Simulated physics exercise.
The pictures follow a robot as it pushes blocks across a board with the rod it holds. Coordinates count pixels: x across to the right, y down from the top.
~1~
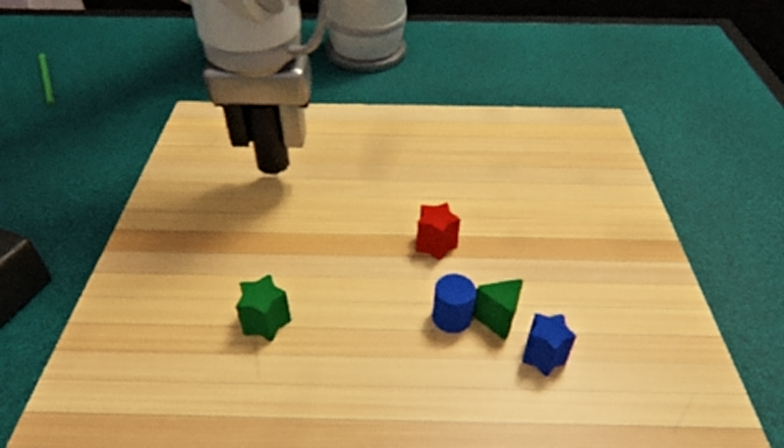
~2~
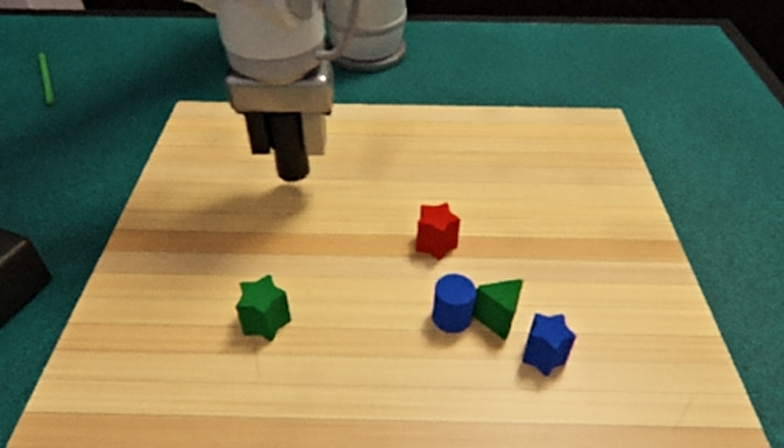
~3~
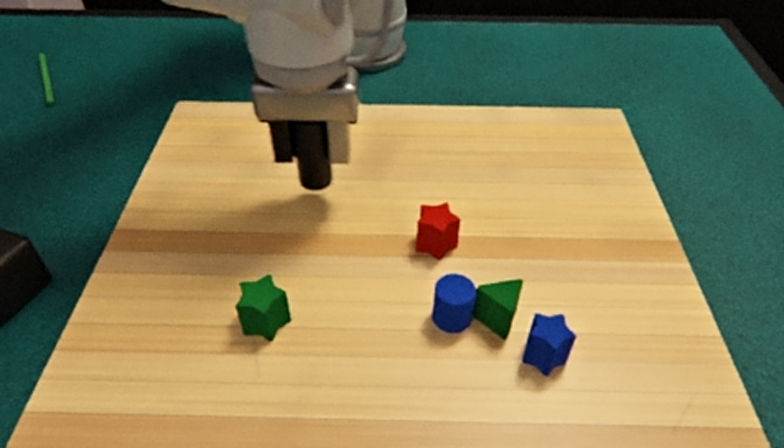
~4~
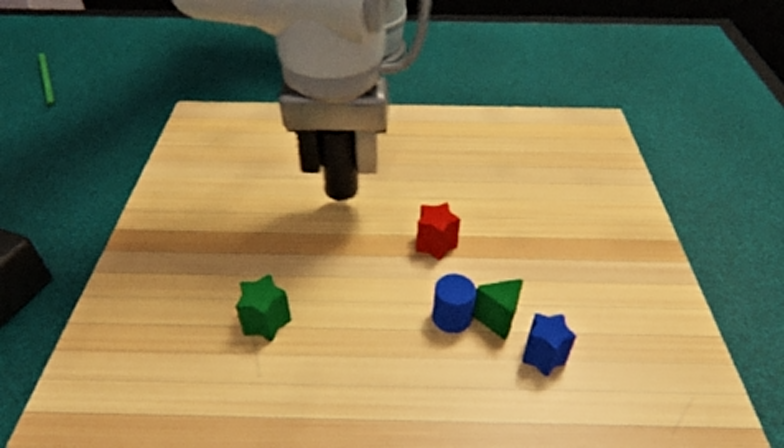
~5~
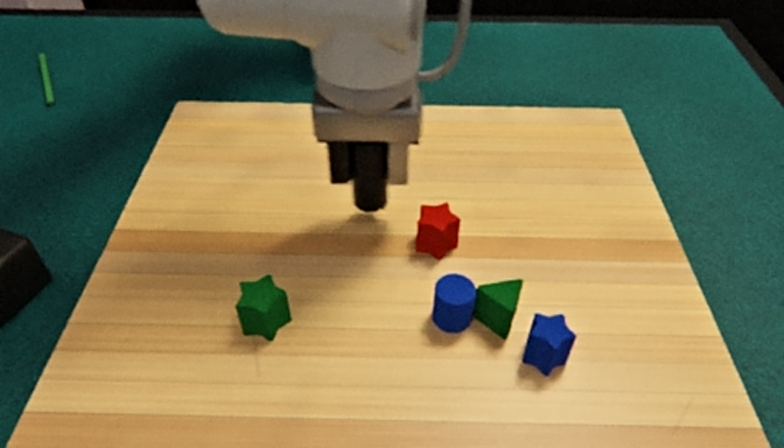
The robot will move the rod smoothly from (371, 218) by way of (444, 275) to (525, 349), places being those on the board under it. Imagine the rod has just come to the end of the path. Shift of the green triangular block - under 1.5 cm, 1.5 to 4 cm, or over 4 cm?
Range: Over 4 cm.
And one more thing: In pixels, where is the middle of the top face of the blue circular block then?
Its top middle is near (465, 307).
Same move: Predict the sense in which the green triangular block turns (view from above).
Anticlockwise.
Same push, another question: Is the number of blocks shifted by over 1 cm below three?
My answer is no.
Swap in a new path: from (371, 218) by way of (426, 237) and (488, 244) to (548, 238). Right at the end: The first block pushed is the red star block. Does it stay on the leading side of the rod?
The red star block slips off.
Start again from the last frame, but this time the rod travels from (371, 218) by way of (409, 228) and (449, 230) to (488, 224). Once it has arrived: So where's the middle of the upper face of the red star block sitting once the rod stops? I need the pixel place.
At the end it should sit near (467, 224).
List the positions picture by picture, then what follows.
The first picture shows tip of the rod at (274, 165), middles of tops, red star block at (438, 215), blue circular block at (456, 288), green triangular block at (504, 291), blue star block at (553, 328).
The second picture shows rod at (294, 172), nothing pushed.
The third picture shows rod at (316, 181), nothing pushed.
The fourth picture shows rod at (342, 190), nothing pushed.
The fifth picture shows rod at (370, 201), red star block at (438, 215), blue circular block at (456, 288), green triangular block at (504, 291), blue star block at (553, 328).
What follows on the original path. One third of the way, rod at (419, 238); red star block at (453, 219), turned 25° anticlockwise.
Two thirds of the way, rod at (473, 280); red star block at (466, 224), turned 65° anticlockwise; blue circular block at (459, 296).
At the end, rod at (529, 332); red star block at (466, 224), turned 65° anticlockwise; blue circular block at (465, 307); green triangular block at (565, 343), turned 35° anticlockwise; blue star block at (606, 358), turned 15° anticlockwise.
